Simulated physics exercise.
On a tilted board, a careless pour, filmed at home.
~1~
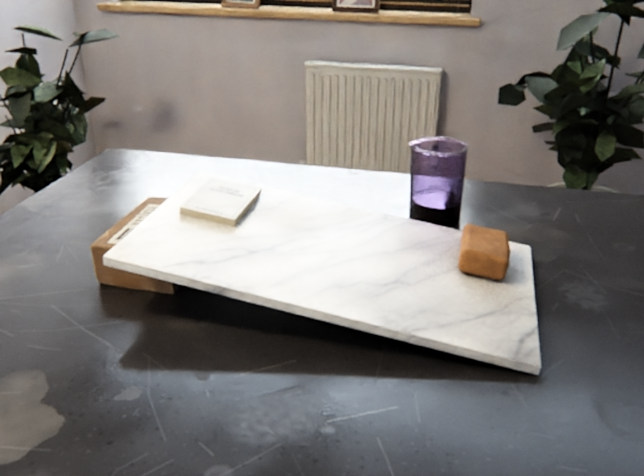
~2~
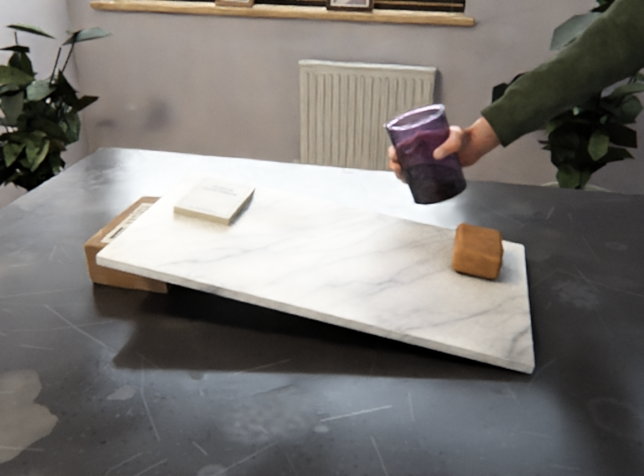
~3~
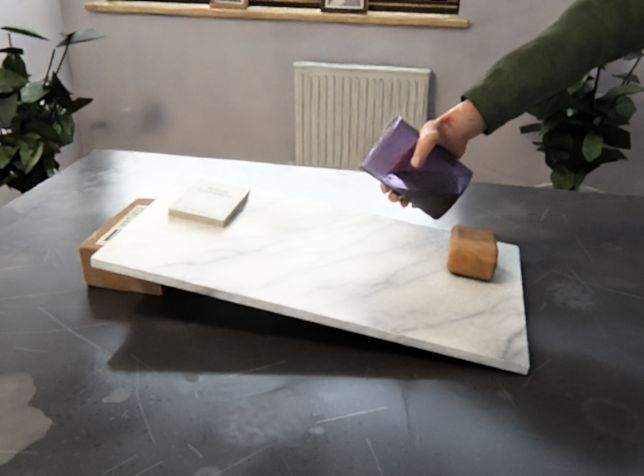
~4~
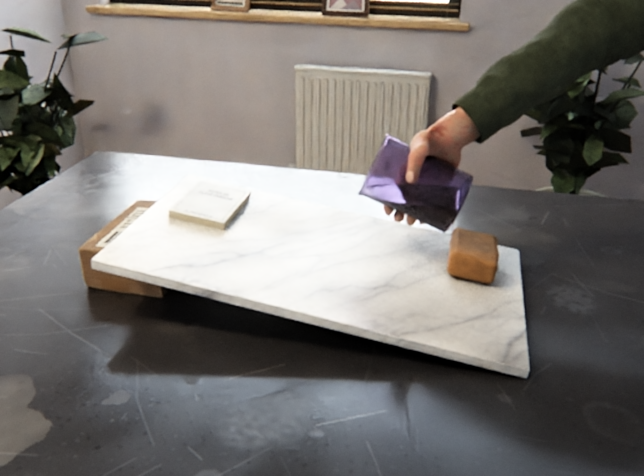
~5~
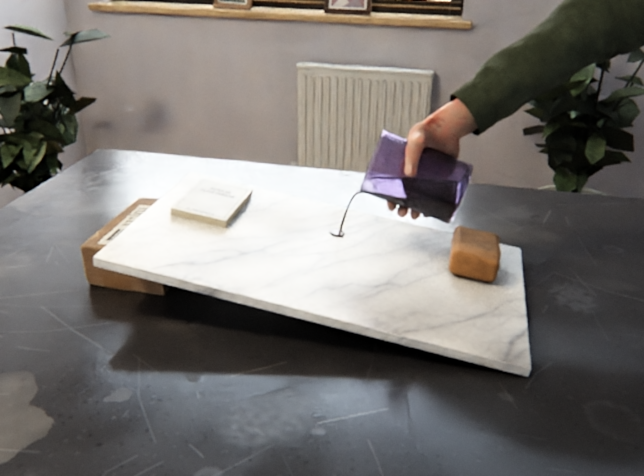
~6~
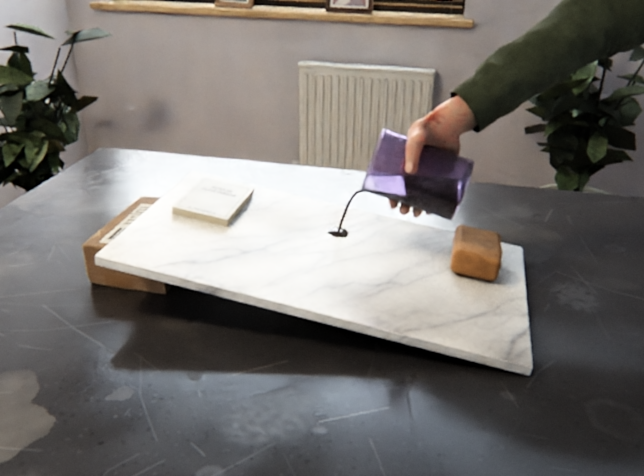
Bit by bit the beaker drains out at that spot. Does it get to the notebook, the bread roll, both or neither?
Notebook: Not reached, bread roll: Reached.
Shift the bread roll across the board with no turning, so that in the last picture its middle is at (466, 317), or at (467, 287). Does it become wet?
It is missed at the first place and gets caught at the second.
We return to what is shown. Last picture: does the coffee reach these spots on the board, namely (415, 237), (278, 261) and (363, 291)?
In turn: In the puddle, clear of it, not reached.
Shortly, it runs down to the right; the notebook is still dry; the bread roll is still dry.
Then, it runs down to the right and off the end; the notebook is still dry; the bread roll is wet along its edge.
At the finish, it runs down to the right and off the end; the notebook is still dry; the bread roll is wet along its edge.
